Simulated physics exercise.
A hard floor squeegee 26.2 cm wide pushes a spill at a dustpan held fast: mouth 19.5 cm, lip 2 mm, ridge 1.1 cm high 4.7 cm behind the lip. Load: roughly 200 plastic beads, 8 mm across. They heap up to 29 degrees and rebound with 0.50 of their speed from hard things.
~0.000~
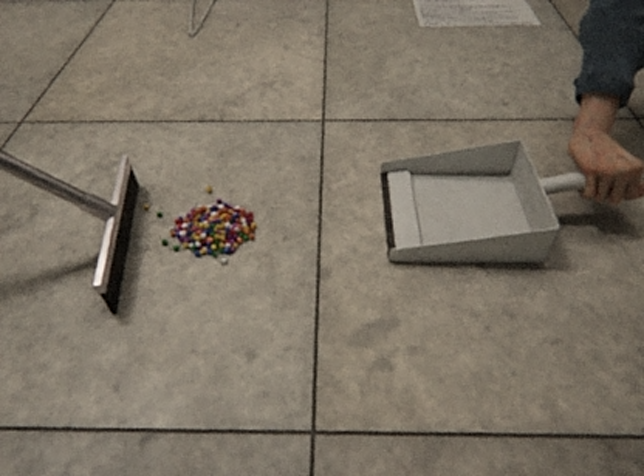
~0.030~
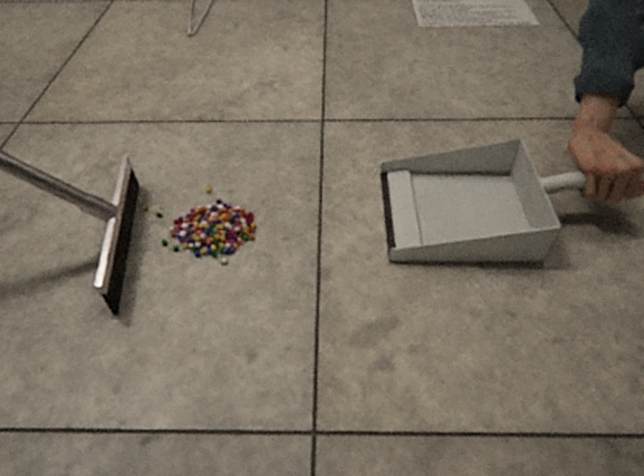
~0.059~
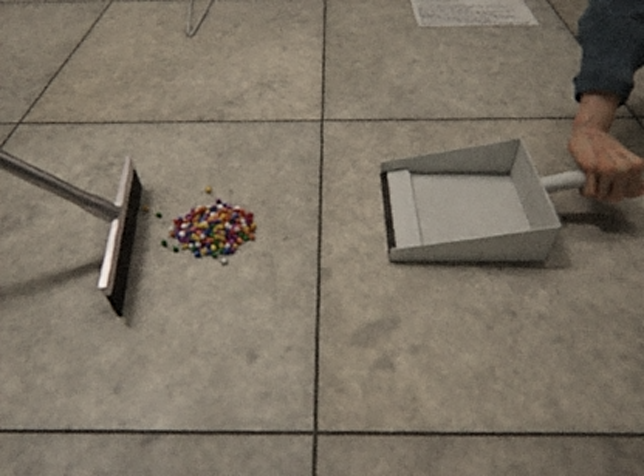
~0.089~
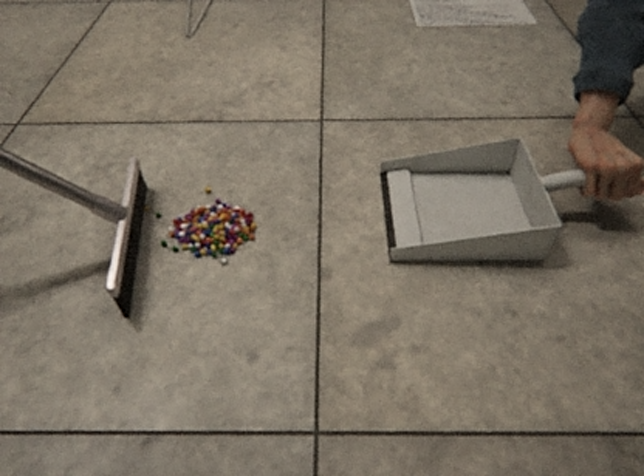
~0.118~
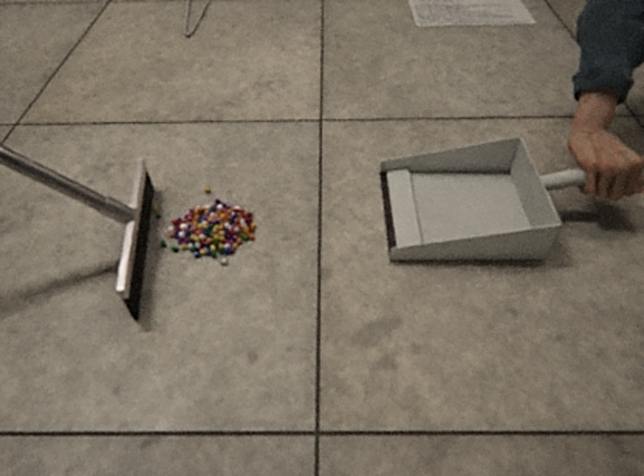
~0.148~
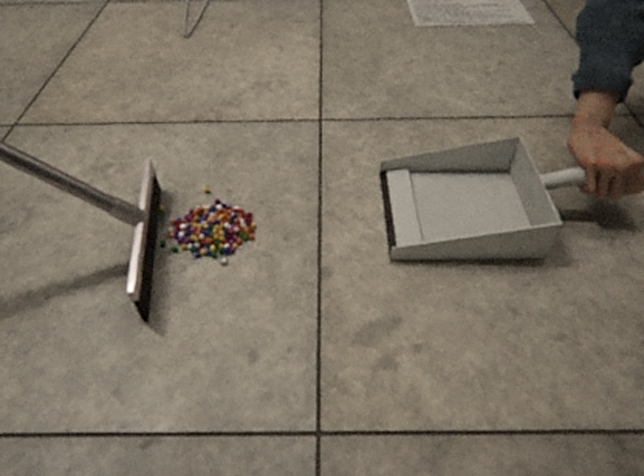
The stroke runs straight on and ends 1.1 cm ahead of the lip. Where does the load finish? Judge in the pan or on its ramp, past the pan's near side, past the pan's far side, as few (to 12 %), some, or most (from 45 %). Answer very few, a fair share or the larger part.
Pan very few, near side a fair share, far side very few.
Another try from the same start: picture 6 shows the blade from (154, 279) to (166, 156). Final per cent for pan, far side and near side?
Pan 35, far 15, near 5.
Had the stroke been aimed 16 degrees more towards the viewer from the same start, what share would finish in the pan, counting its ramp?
It would be near 0 per cent.
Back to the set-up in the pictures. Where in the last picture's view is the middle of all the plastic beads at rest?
At about (376, 224).
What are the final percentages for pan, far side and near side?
Pan 5; near side 20; far side 5.
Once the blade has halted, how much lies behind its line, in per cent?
Roughly 20 per cent.
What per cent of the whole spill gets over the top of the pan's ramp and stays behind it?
Roughly 0 per cent.
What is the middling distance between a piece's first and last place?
Some 26 cm.
Then, at 0.48 s, middle of the blade 19 cm from the lip; 0 % over the lip, far side 0 %, near side 10 %.
Then, at 0.70 s, middle of the blade 9 cm from the lip; 0 % over the lip, far side 5 %, near side 15 %.
Then, at 1.03 s, middle of the blade 3 cm from the lip; 5 % over the lip, far side 5 %, near side 20 %.
At rest (1.6 s), pan 5 %, near side 20 %, far side 5 %, in front of the lip or behind the blade 70 %.
